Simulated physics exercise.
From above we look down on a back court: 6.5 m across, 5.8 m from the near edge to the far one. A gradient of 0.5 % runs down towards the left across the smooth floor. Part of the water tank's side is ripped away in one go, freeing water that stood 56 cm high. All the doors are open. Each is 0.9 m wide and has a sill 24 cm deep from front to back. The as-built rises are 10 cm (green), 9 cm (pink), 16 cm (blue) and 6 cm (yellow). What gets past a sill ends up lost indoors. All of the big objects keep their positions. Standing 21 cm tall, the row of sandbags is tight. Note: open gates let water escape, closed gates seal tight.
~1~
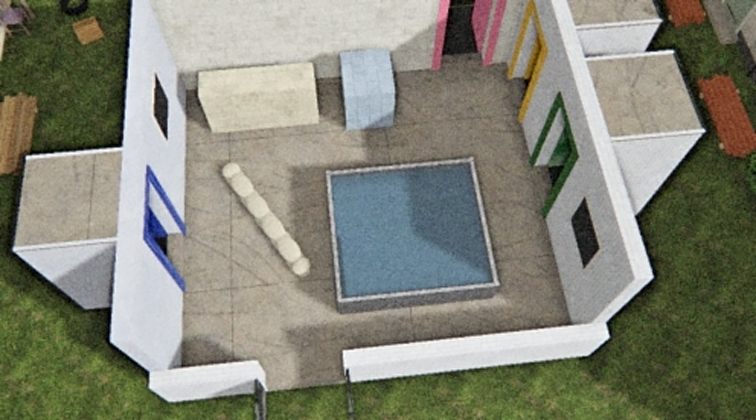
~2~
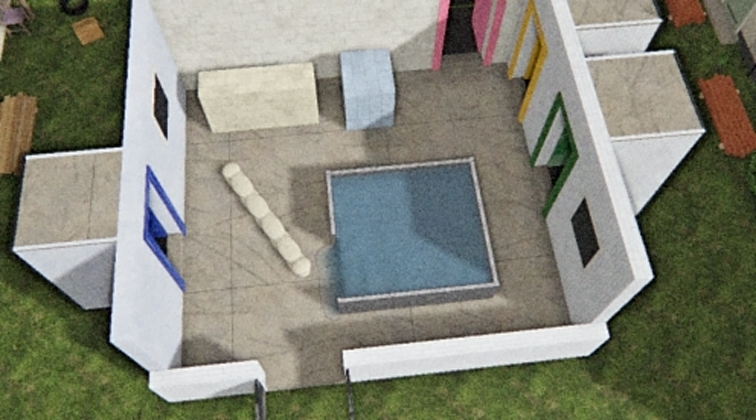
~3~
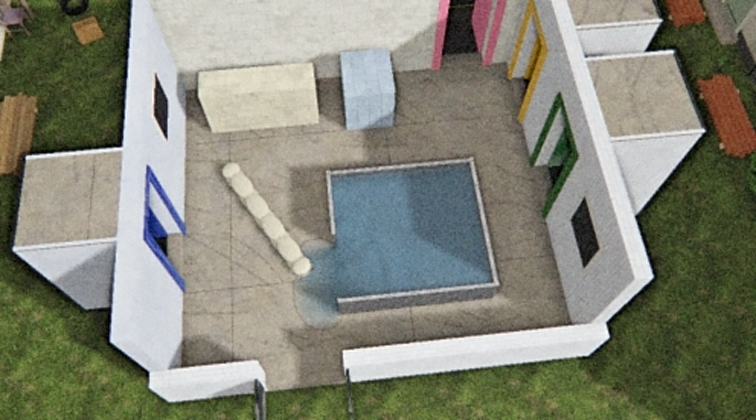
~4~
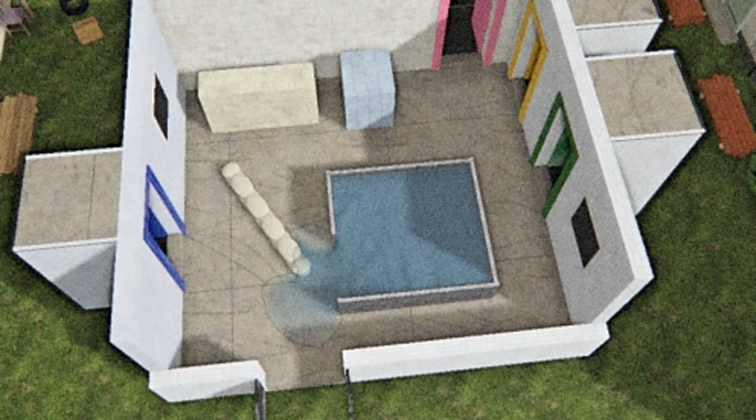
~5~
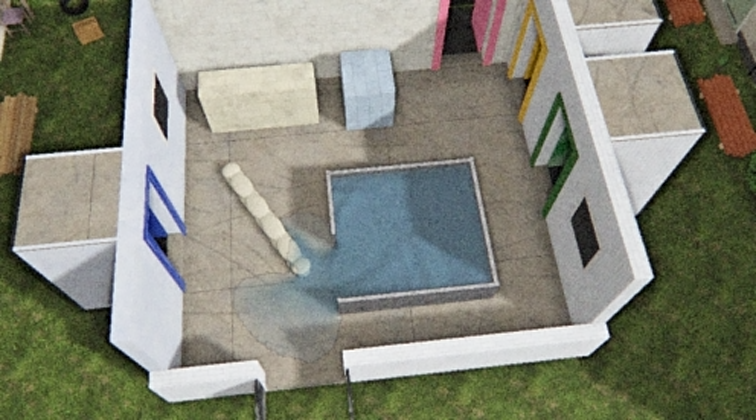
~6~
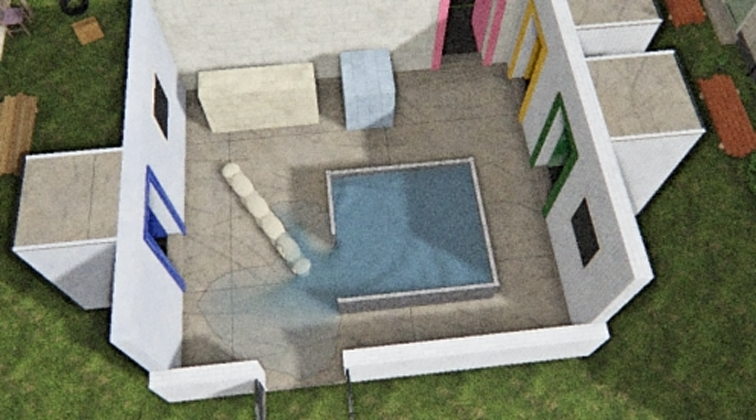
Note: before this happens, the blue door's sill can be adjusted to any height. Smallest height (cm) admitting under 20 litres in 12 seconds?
Roughly 15 cm.
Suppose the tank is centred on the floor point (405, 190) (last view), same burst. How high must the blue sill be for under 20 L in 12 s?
With that change, some 11.0 centimetres.
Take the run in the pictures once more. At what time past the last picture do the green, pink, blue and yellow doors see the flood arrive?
For green it's 8.0 s, for pink 6.0 s, for blue 0.6 s, and for yellow 7.0 s.
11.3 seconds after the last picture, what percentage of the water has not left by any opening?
I'd put it at about 78 per cent.
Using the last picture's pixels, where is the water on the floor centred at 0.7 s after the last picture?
I'd say around (376, 255).
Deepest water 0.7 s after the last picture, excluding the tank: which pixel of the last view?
Around (182, 381).
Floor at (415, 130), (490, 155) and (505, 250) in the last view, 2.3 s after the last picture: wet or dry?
Listed order - unwetted, unwetted, unwetted.
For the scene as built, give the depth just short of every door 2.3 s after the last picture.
Centimetres: Green = 0, pink = 0, blue = 21, yellow = 0.
Then, 0.7 s after the last picture water covers 30 % of the floor, deepest (53 cm) near (182, 381); 6 cm at the blue door, 0 litres in over its 16 cm sill.
Then, 2.3 s after the last picture water covers 40 % of the floor, deepest (33 cm) near (182, 381); 21 cm at the blue door, 7 litres in over its 16 cm sill.
Then, 11.3 s after the last picture water covers 85 % of the floor, deepest (14 cm) near (187, 98); 8 cm at the blue door, 14 litres in over its 16 cm sill.
At the blue door as built, the water peaked near 21 cm, 1.9 s after the last picture.
Run again over the same 12 s with other heights there, 38 litres in over 12.5 cm, 10 litres over 17 cm. The limit of 20 litres is kept from about 15 cm up.
